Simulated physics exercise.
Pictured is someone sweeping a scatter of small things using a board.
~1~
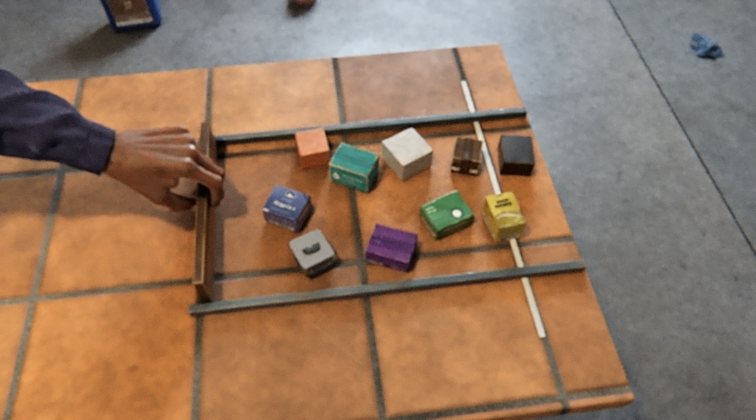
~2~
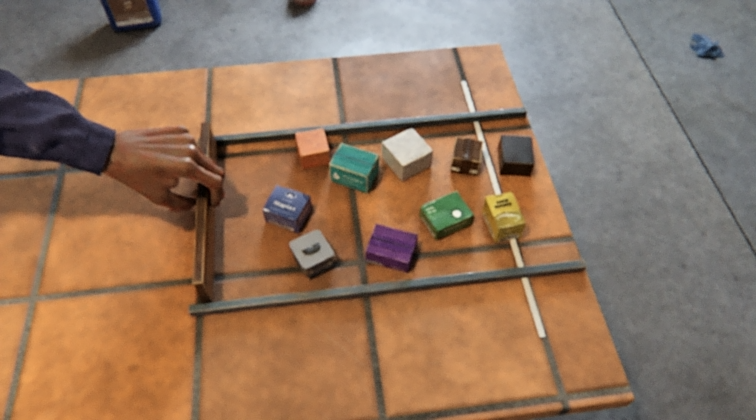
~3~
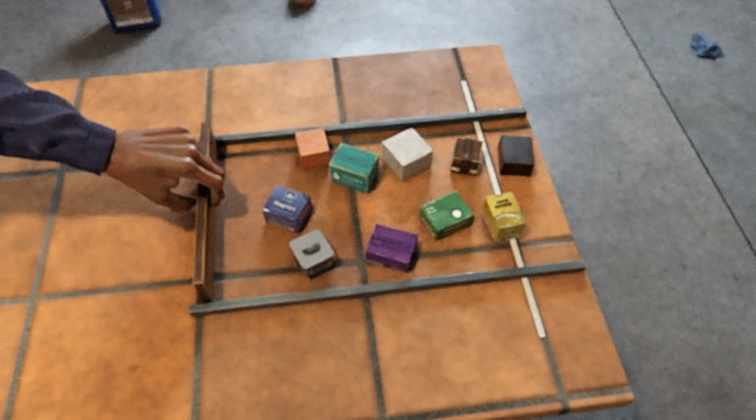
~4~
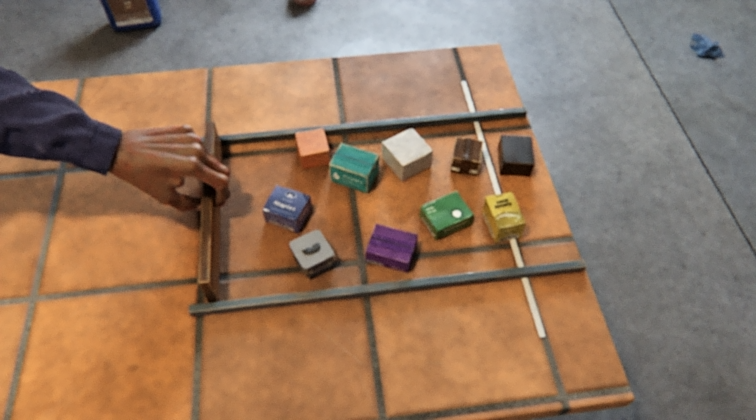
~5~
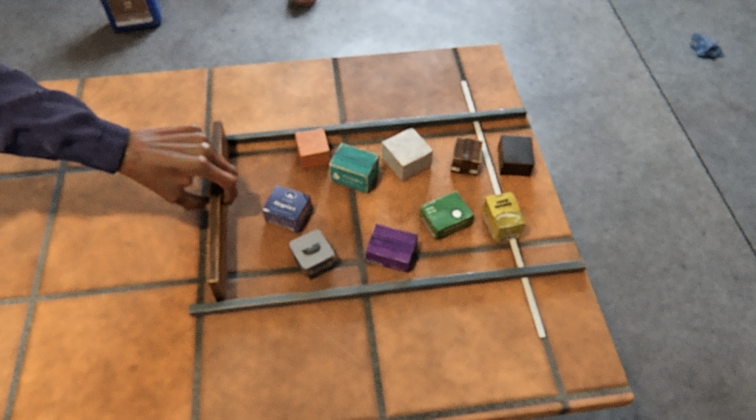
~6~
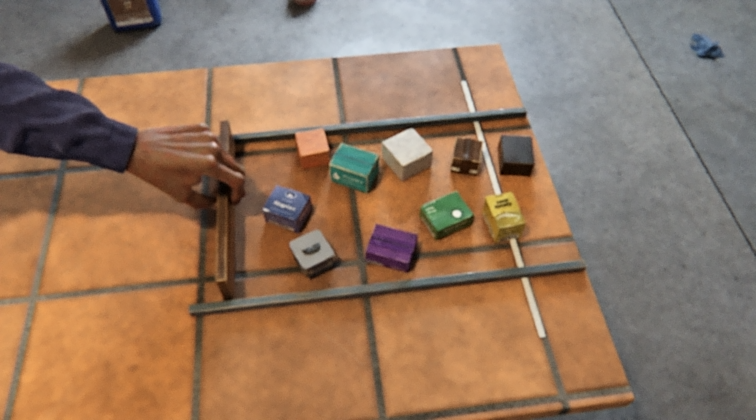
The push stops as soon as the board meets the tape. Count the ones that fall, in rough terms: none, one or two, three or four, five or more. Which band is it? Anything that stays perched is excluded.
It ends with three pieces or four gone from the top.
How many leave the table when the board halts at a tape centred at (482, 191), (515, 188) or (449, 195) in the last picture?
In order: 3, 6 and 1.
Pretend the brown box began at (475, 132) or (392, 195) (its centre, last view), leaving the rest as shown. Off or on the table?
In turn it goes down, then holds its place.
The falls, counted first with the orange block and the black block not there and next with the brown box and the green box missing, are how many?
Count of fallen: 3 / 2.
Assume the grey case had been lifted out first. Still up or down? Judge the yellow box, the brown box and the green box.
Yellow box - gone; brown box - gone; green box - gone.
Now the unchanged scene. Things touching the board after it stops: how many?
Total: 4.
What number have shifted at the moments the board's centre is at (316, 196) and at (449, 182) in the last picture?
First 4, then 10.
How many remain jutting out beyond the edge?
I'd say 3 of them.
Soon after, none off yet; black block at rest near (516, 155); yellow box at rest near (503, 217); brown box at rest near (467, 156).
At rest, the number that fall off is three or four; fallen, brown box, yellow box and black block.
